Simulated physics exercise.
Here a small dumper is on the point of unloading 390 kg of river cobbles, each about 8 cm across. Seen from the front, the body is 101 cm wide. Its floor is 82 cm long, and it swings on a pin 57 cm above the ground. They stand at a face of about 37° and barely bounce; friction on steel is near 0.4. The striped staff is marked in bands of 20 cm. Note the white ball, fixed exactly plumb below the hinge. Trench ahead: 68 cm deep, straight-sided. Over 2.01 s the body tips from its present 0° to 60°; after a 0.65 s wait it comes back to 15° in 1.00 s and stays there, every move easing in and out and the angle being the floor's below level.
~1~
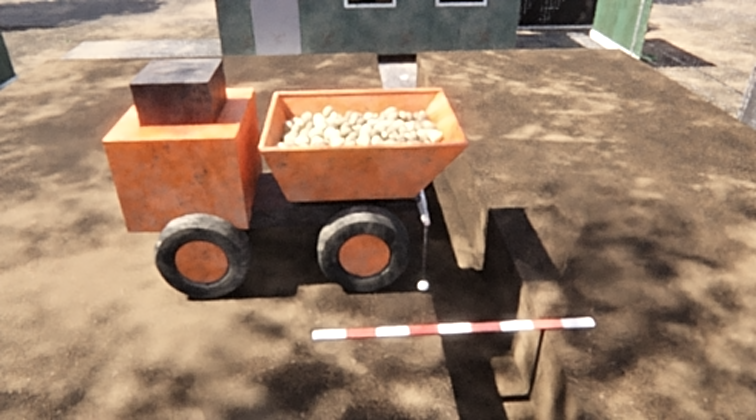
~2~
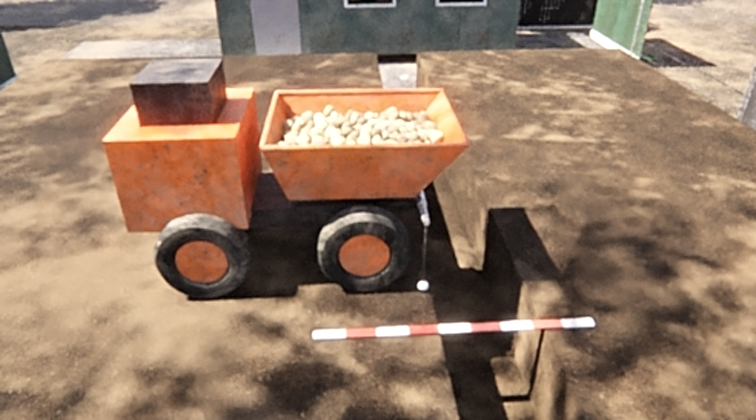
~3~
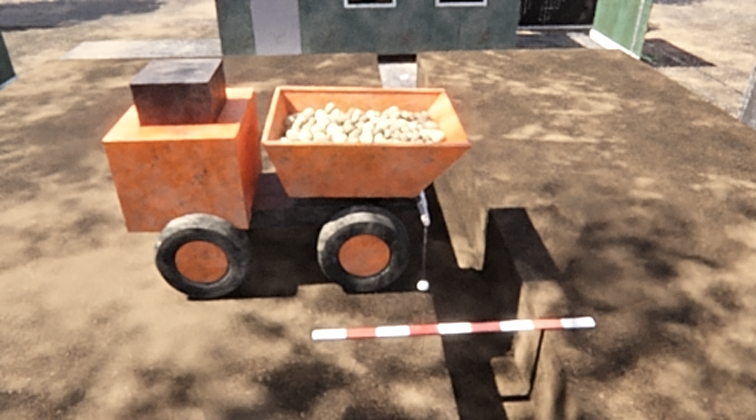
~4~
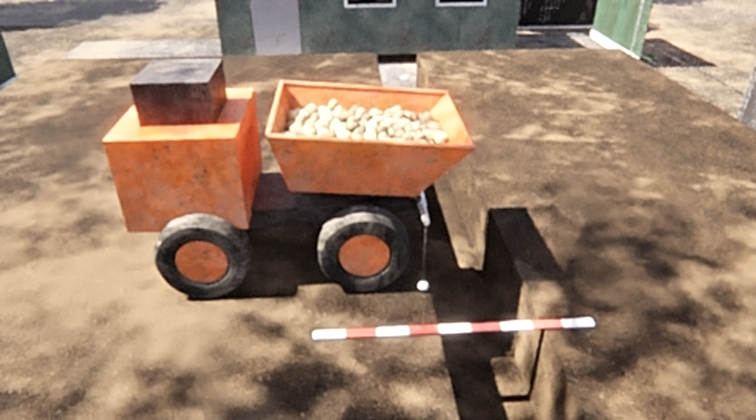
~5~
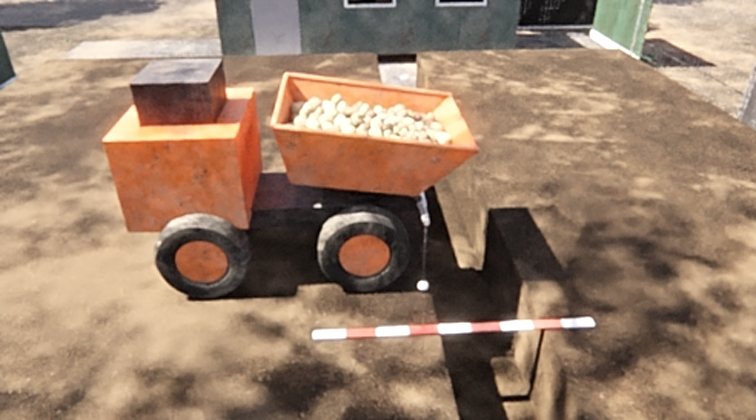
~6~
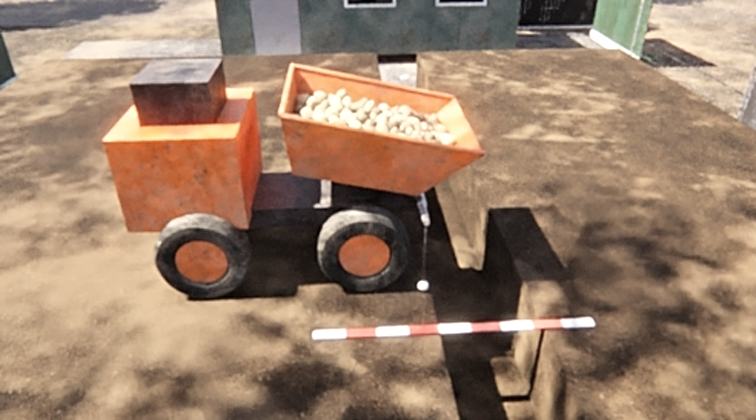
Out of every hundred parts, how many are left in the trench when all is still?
Near 20 in every hundred.
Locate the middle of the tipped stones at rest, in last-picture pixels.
Look at roughly (530, 241).
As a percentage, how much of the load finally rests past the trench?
Near 40 in a hundred.
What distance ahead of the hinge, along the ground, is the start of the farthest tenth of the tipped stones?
Some 140 cm out from the hinge.
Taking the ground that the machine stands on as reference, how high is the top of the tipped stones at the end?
The top ends up around 18 cm above the machine's ground.
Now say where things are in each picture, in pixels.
In the first picture, lip at (468, 144), floor tilted 0°, highest stones at (366, 124).
In the second picture, the body is at 1°, its lip at (469, 145); the top of the load is at (357, 122).
In the third picture, lip at (471, 146), floor tilted 2°, highest stones at (346, 120).
In the fourth picture, the body is at 5°, its lip at (475, 148); the top of the load is at (341, 116).
In the fifth picture, lip at (479, 150), floor tilted 9°, highest stones at (328, 112).
In the sixth picture, lip at (484, 154), floor tilted 13°, highest stones at (320, 105).
A little later the floor is at 51°; 100 % in the body; the foremost stones are at (484, 165).
Then the floor is at 60°; 86 % in the body, 4 % in the trench, 10 % past the trench; the foremost stones are at (543, 231).
Later still the floor is at 15°; 45 % in the body, 18 % in the trench, 38 % past the trench; the foremost stones are at (685, 267).
In the end the floor is at 15°; 45 % in the body, 18 % in the trench, 38 % past the trench; the foremost stones are at (685, 267).
